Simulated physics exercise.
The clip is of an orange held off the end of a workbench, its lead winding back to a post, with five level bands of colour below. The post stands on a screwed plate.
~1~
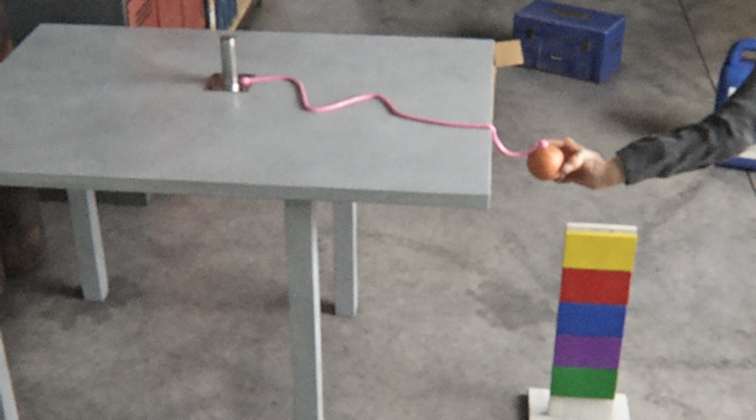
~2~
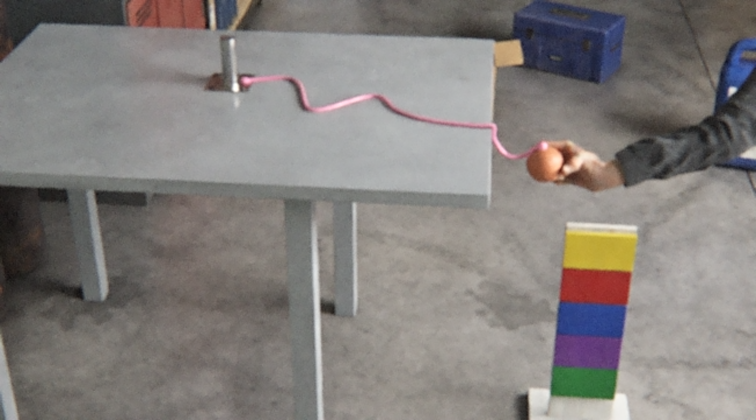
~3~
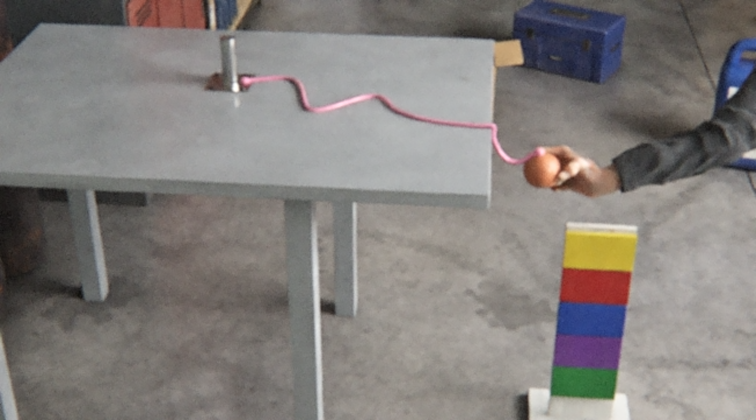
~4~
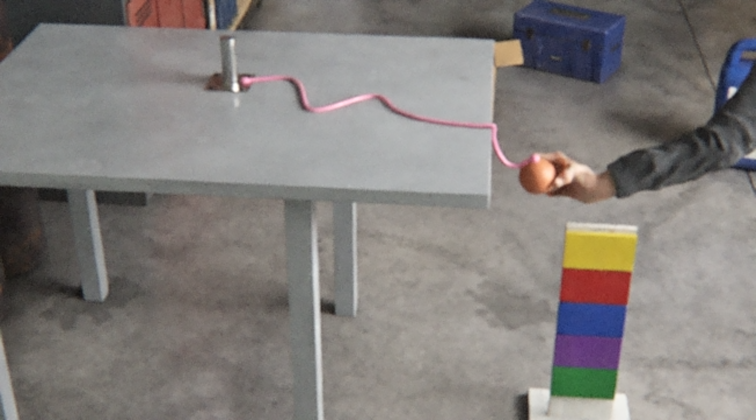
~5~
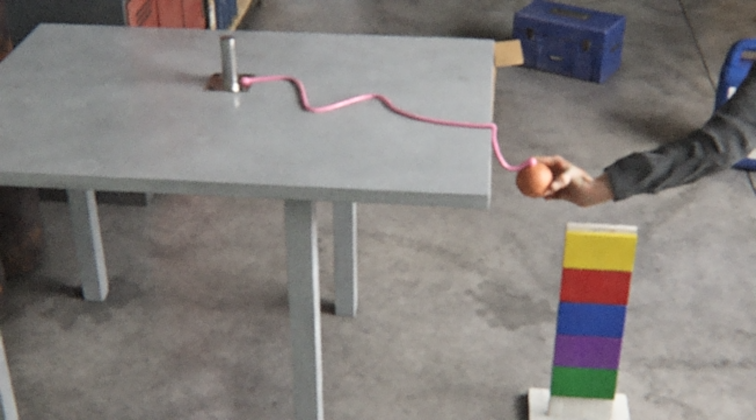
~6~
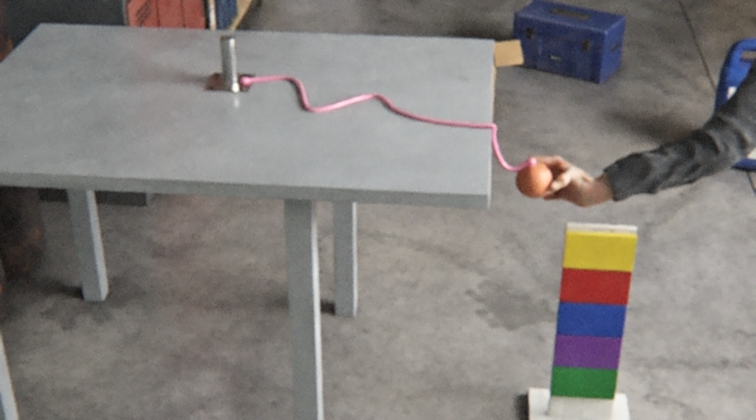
On a workshop floor, a hand lowers an orange ball slightly beside a grey table, its pink cord winding to a post.
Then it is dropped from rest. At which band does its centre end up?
The lead holds its middle at red.
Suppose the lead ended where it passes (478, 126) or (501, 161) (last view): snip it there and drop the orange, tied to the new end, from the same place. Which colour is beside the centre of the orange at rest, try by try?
Taking them in turn: Above them all; yellow.
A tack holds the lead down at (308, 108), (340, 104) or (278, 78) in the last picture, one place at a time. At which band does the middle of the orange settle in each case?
It would be yellow; yellow; red.
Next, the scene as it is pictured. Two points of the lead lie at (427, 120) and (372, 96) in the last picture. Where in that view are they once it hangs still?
Near (492, 139) and (431, 109).
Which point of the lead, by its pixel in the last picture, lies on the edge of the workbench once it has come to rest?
At (410, 116), roughly.
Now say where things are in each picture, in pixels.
In the first picture, orange (546, 162); yellow (600, 253); red (595, 287); blue (592, 321); purple (588, 353); green (584, 384).
In the second picture, orange (545, 164); lead through (276, 78) (304, 101) (361, 98) (410, 116) (484, 126).
In the third picture, orange (541, 170).
In the fourth picture, orange (537, 177); lead through (276, 78) (304, 101) (361, 98) (410, 116) (484, 126).
In the fifth picture, orange (534, 180).
In the sixth picture, orange (534, 180); lead through (276, 78) (304, 101) (361, 98) (410, 116) (484, 126).
Soon after, orange near (476, 264); level with red.
Then, orange near (497, 270); level with red.
At rest, orange near (489, 274); level with red. At red.
